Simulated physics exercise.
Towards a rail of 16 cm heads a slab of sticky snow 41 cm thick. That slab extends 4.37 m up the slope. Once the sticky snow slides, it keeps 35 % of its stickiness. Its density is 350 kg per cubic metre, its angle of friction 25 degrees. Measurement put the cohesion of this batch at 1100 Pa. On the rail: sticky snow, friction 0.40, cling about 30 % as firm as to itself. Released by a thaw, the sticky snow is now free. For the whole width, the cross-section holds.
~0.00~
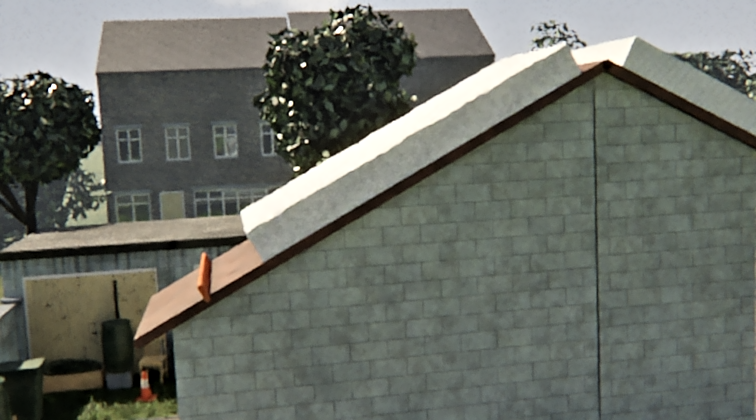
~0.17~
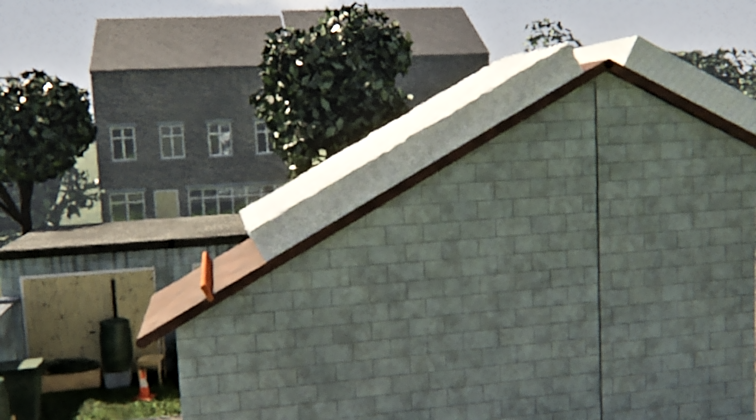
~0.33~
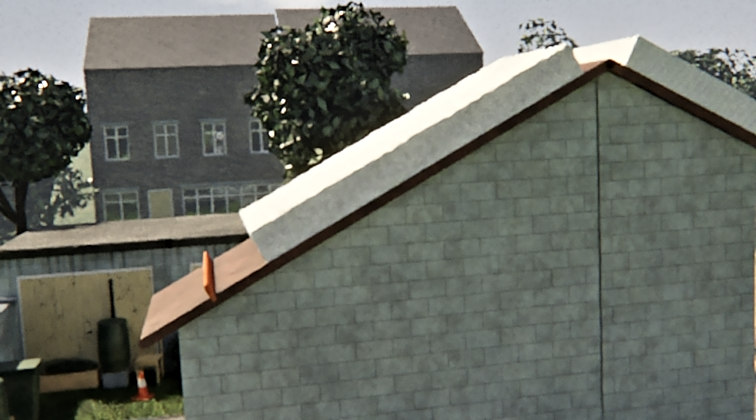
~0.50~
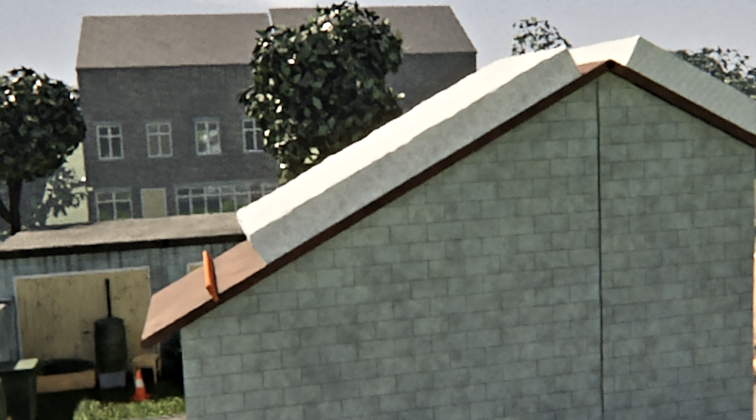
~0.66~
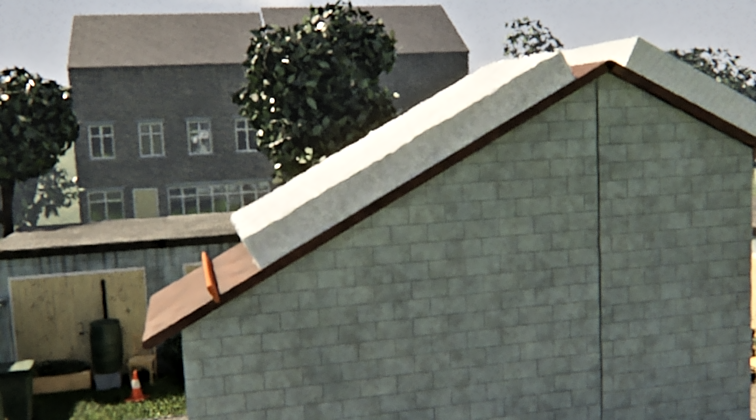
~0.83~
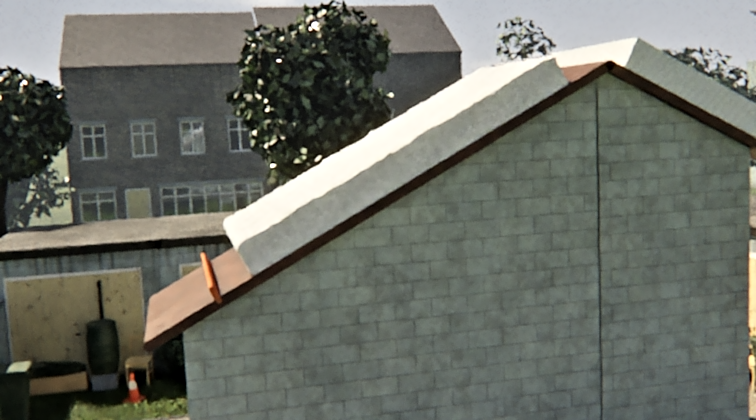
A thick slab of white snow slid slowly a short way down the left slope of a brown roof on a grey block building, as the view drifted slightly past the house and trees behind.
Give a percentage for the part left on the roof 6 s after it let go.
80 %.
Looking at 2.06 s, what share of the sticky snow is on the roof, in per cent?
100 per cent, roughly.
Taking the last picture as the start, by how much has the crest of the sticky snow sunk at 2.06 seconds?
The gap comes to roughly 0.5 metres.
After 1.39 s, 100 % of the snow is on the roof.
After 2.06 s, 99 % of the snow is on the roof.
After 2.73 s, 91 % of the snow is on the roof.
After 3.40 s, 87 % of the snow is on the roof.
After 6.00 s, at the end, 80 % of the snow is on the roof.
